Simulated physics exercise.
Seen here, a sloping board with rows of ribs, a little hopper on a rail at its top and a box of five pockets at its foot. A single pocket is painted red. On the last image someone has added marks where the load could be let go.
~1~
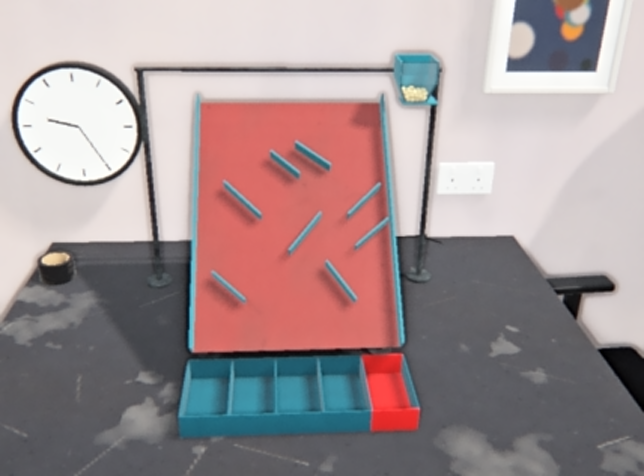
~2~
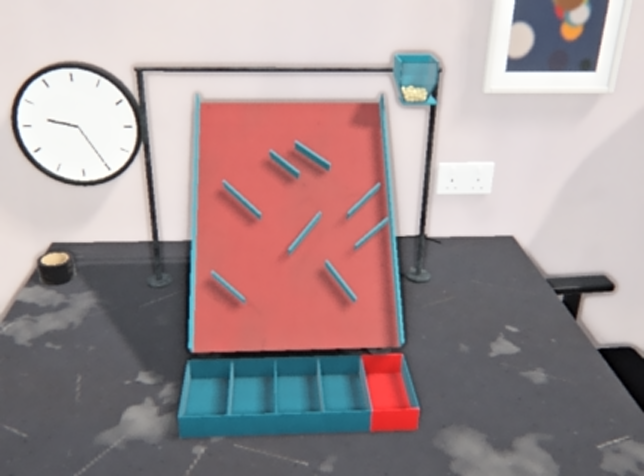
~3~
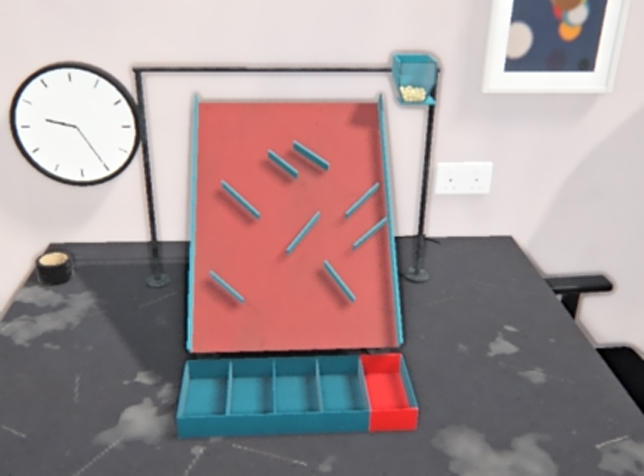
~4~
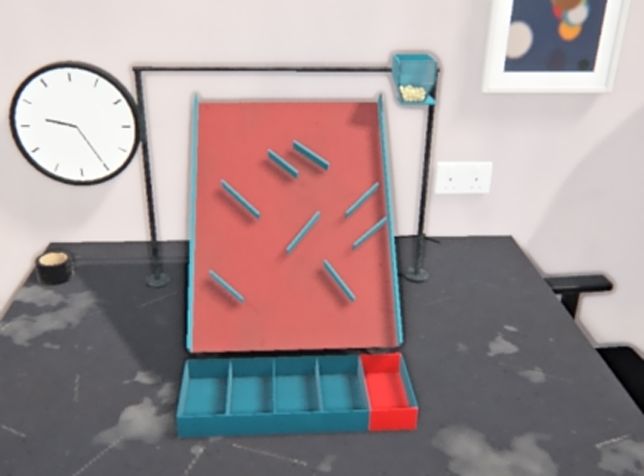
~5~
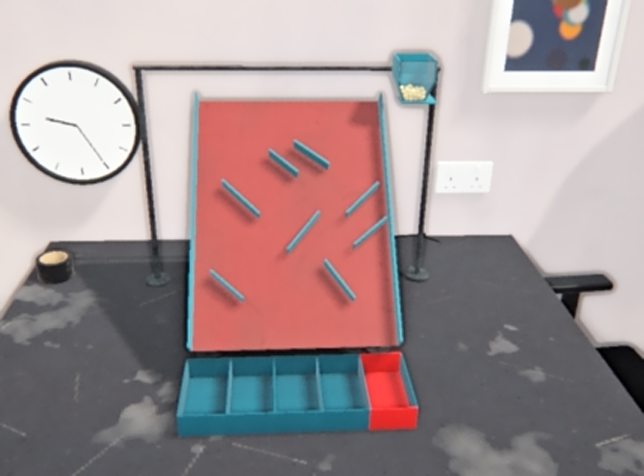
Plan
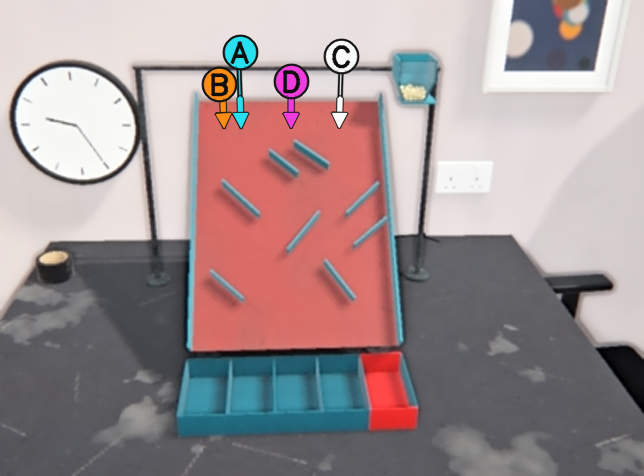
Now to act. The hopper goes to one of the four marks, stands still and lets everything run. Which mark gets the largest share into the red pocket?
Choose D.
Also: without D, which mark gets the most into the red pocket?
The answer is C.
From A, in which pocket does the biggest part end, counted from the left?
It is the second one.
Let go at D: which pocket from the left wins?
The fifth from the left.
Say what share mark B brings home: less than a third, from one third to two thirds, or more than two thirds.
It is less than a third.
On the marked copy, mark A meets the board at (240, 122); mark B meets the board at (223, 122); mark C meets the board at (339, 122); mark D meets the board at (291, 122).
Choosing A, none at all in the red pocket, all but a few in other pockets, a small share outside the box.
Choosing B, none at all in the red pocket, all but a few in other pockets, a small share outside the box.
Choosing C, close to a third in the red pocket, close to half in other pockets, a small share outside the box.
Choosing D, close to two thirds in the red pocket, close to a third in other pockets.
